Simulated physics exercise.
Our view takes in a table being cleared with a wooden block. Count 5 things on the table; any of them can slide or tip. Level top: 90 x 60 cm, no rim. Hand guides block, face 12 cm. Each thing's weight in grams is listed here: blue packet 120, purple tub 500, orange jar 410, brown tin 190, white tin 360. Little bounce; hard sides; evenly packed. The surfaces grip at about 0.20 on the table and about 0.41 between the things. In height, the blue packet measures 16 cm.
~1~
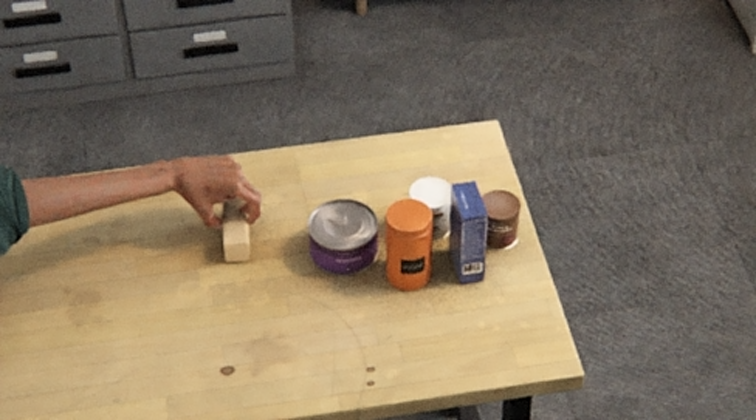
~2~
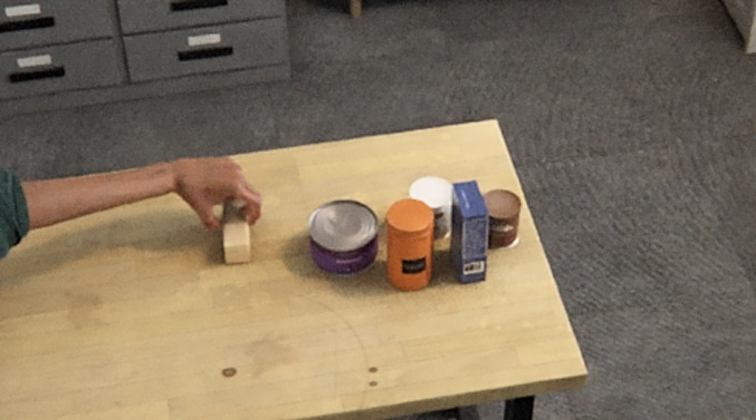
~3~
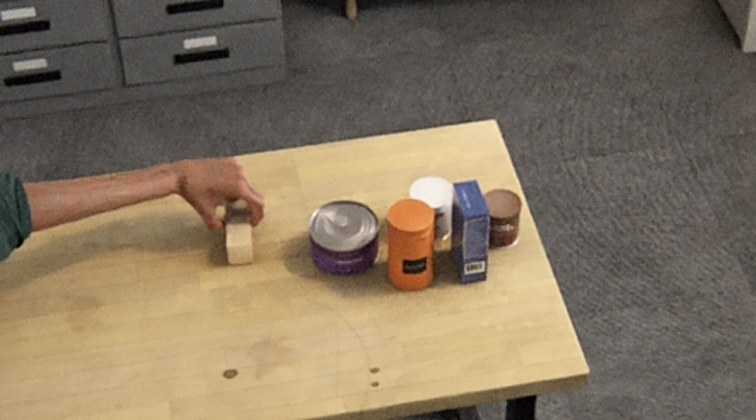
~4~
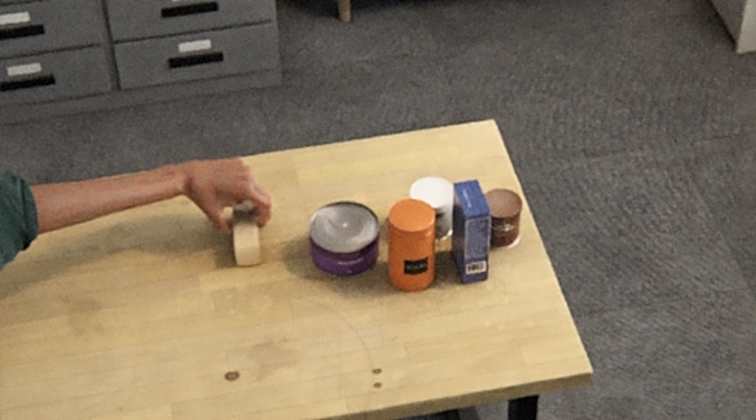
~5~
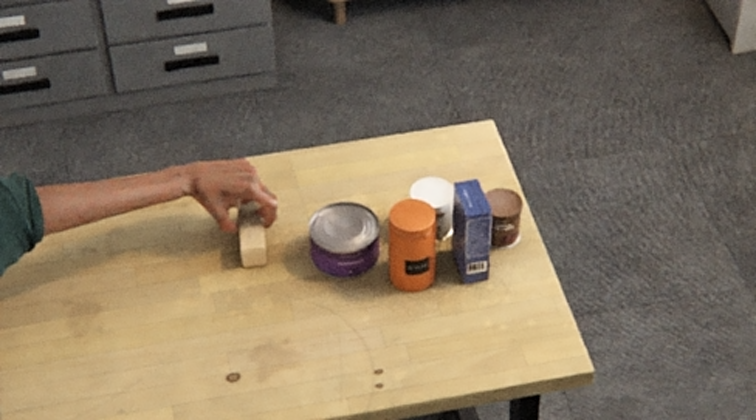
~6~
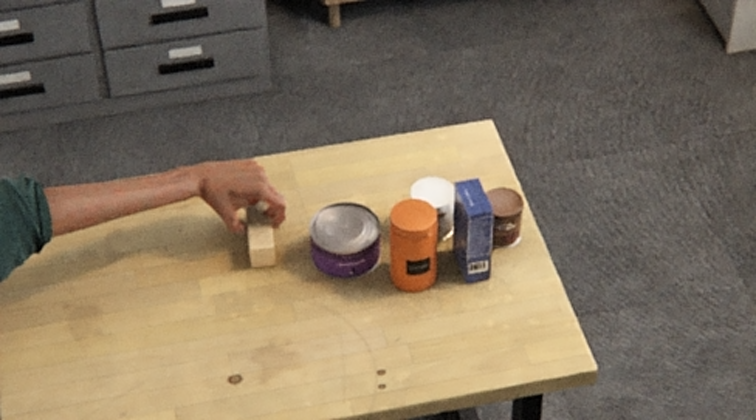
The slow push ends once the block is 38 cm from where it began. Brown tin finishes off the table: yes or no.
Yes.
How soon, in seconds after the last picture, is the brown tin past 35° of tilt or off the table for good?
At around 1.7 seconds on the pictures' clock.
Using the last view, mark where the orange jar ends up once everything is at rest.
(438, 253).
Then, 1.20 s later than the last frame, 25 cm of push; purple tub 15 cm from its spot; white tin 8 cm from its spot; orange jar 4 cm from its spot.
Then, 1.90 s later than the last frame, 36 cm of push; brown tin now off the table; purple tub 26 cm from its spot; white tin 14 cm from its spot.
When it is over, off the table, brown tin; not toppled but over 4 cm from the start, blue packet, purple tub, orange jar and white tin.
